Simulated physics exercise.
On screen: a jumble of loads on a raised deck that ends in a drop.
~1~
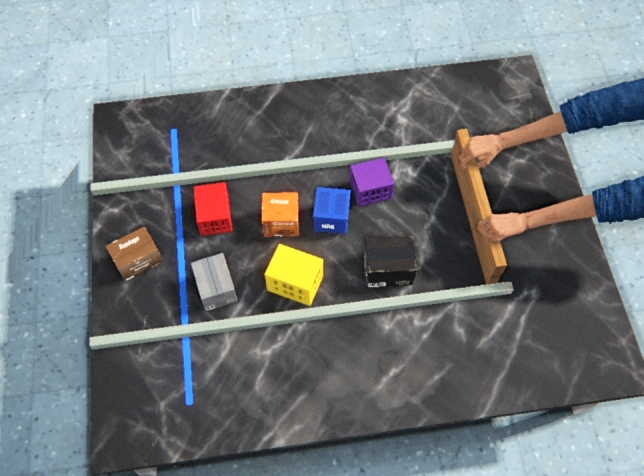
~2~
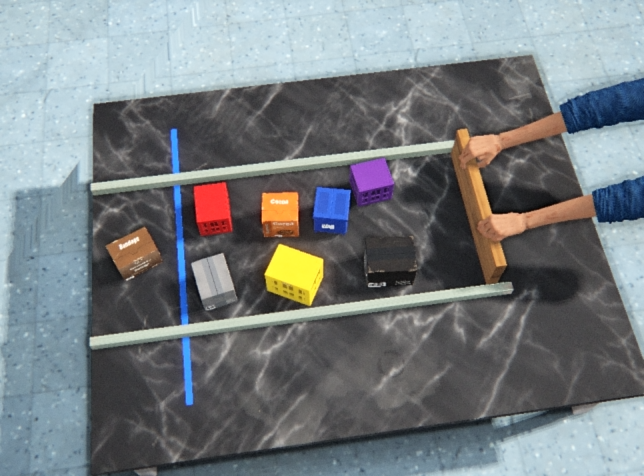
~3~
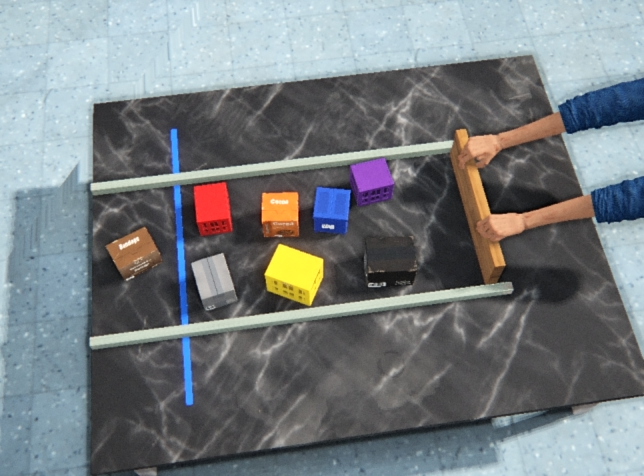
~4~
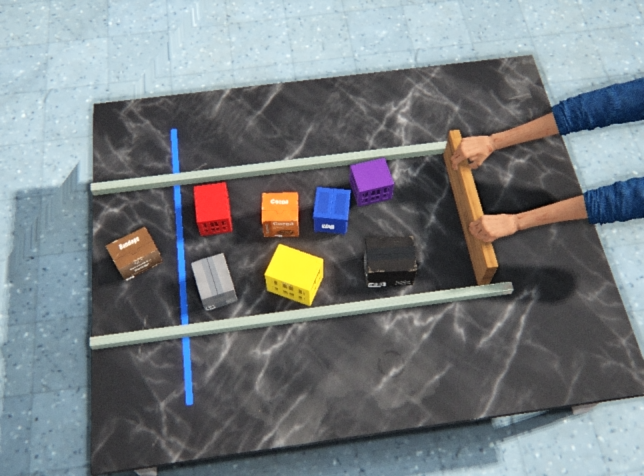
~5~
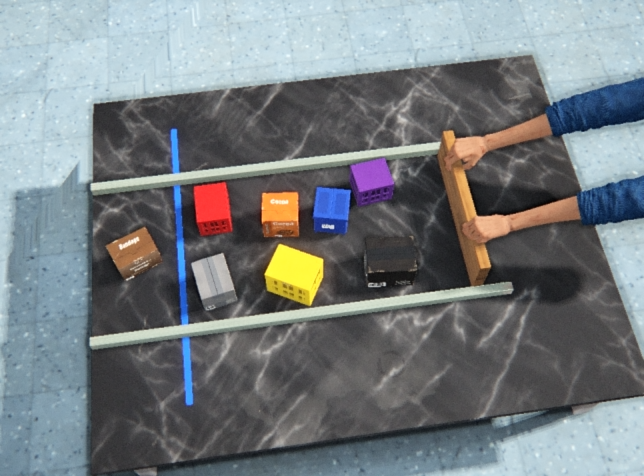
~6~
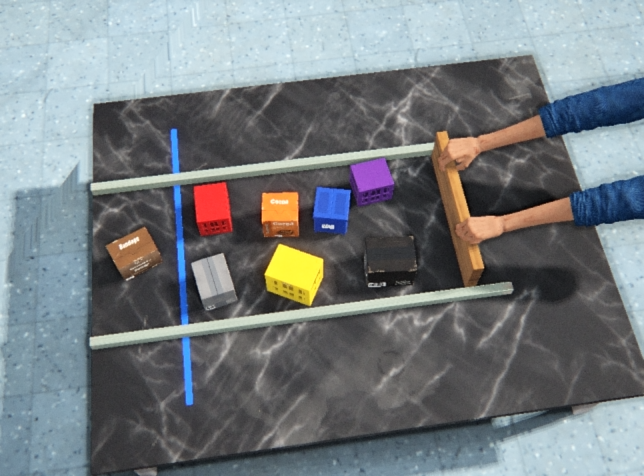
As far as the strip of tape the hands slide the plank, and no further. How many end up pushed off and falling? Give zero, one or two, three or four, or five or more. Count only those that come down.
The drop will claim one or two of them.
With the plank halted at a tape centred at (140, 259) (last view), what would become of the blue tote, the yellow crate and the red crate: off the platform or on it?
Check: The blue tote remains in place; the yellow crate takes the fall; the red crate takes the fall.
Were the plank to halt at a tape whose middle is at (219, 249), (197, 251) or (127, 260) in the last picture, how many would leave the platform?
0, 1, 5.
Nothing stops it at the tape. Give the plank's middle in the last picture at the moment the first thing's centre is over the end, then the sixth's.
I'd say close to (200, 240), then close to (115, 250).
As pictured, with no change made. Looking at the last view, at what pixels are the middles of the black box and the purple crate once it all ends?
Answer: First (156, 293), after that (159, 204).
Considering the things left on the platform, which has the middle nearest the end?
The foremost one is the brown box.
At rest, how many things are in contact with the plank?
It touches 3.
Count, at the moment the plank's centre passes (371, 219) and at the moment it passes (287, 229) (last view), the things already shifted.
First 2, then 7.
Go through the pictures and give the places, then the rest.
Brown box (135, 254); grey box (214, 282); red crate (213, 209); plank (477, 206); tape (181, 253), in the first picture.
Grey box (214, 282); plank (477, 206), in the second picture.
Red crate (213, 209); purple crate (371, 182), in the third picture.
Brown box (135, 254); blue tote (332, 211), in the fourth picture.
Grey box (214, 282); yellow crate (295, 275), in the fifth picture.
Brown box (135, 254); grey box (214, 282); red crate (213, 209); plank (456, 208); tape (181, 253), in the sixth picture.
Early on, none off yet; brown box at rest near (135, 254); grey box at rest near (214, 282); red crate at rest near (213, 209).
Finally, the number that fall off is one or two; lost, grey box.
